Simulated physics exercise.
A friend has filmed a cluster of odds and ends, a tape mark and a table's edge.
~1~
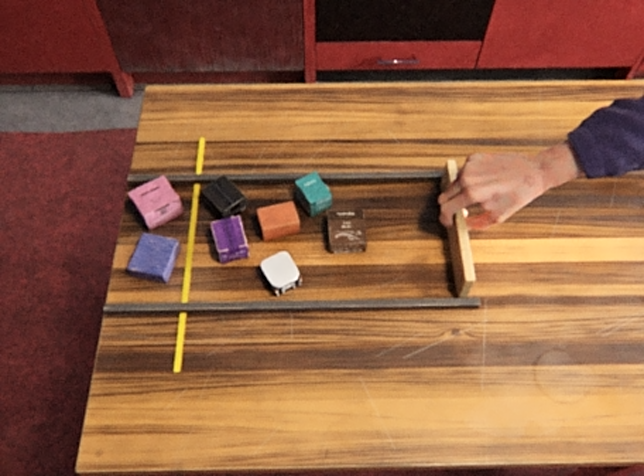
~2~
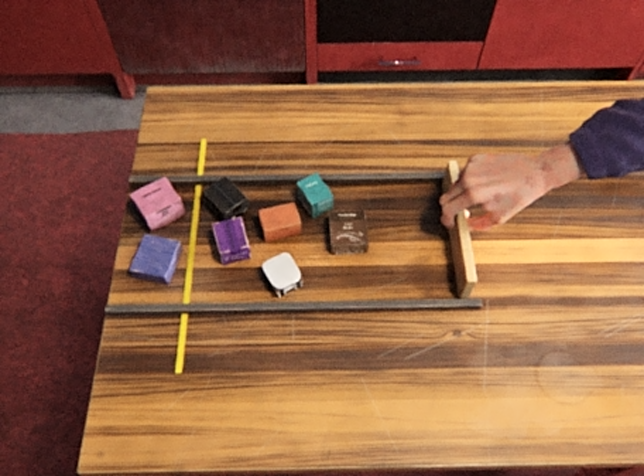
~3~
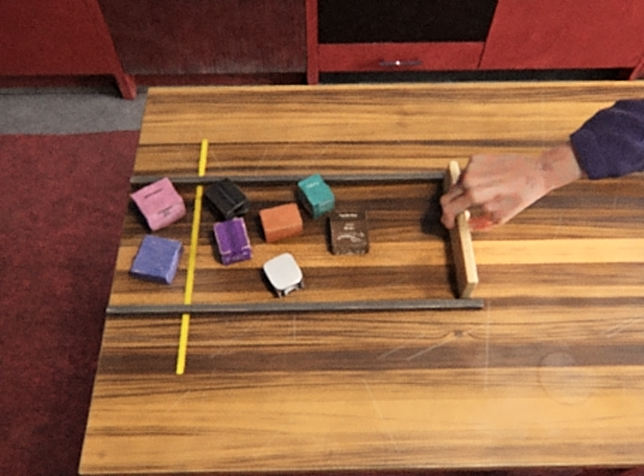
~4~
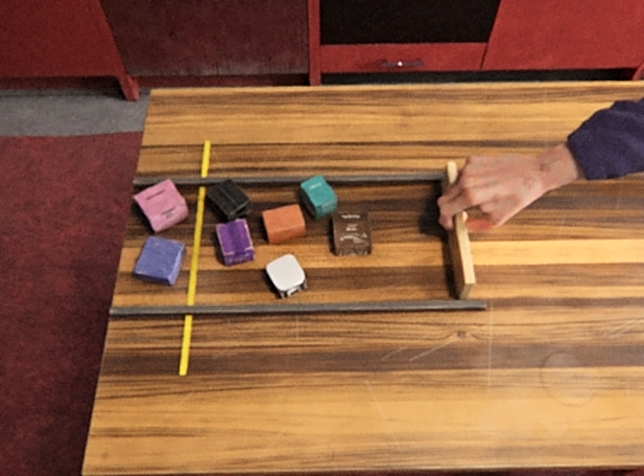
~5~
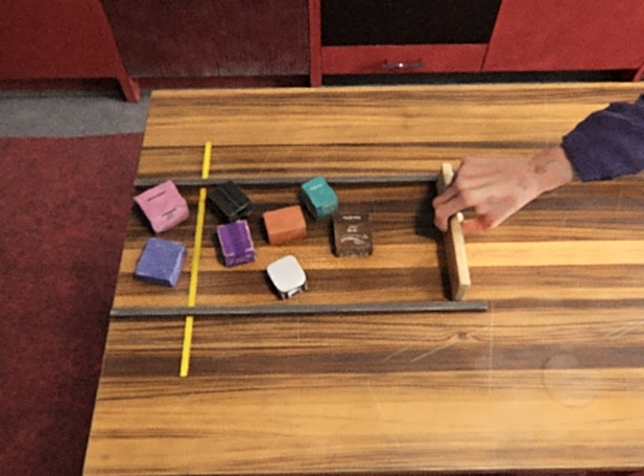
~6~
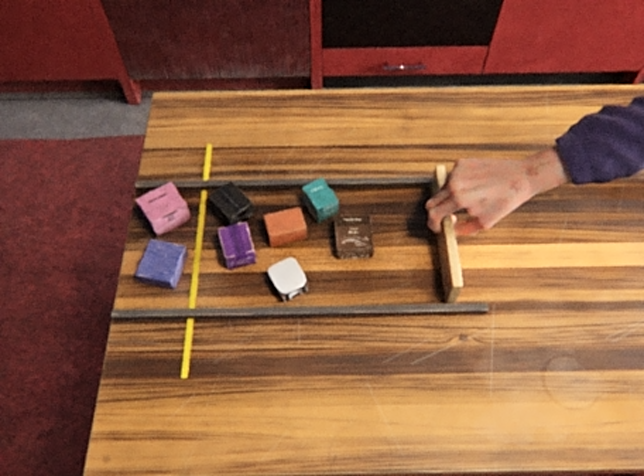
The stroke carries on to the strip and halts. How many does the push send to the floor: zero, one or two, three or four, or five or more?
Here the number that fall off is one or two.
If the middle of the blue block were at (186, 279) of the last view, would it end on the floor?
It holds on.
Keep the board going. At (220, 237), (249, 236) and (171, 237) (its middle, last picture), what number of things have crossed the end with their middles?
In that order 0, 0 and 4.
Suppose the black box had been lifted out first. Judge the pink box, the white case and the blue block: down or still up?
The pink box remains up, the white case stays on, the blue block drops off.
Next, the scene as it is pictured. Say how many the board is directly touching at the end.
3 of them.
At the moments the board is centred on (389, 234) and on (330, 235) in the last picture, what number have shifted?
At the one place 0, at the other 3.
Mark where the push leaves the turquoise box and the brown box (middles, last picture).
First (189, 199), then (179, 240).
Early on, none off yet; pink box at rest near (164, 209); blue block at rest near (162, 264); black box at rest near (232, 205).
A while later, none off yet; pink box at rest near (164, 209); blue block at rest near (162, 264); black box travelled a little near (222, 202).
Further along, none off yet; pink box moving near (158, 204); blue block travelled a little near (142, 266); black box travelled about its own width near (200, 200).
Finally, the number that fall off is one or two; lost, blue block and pink box.
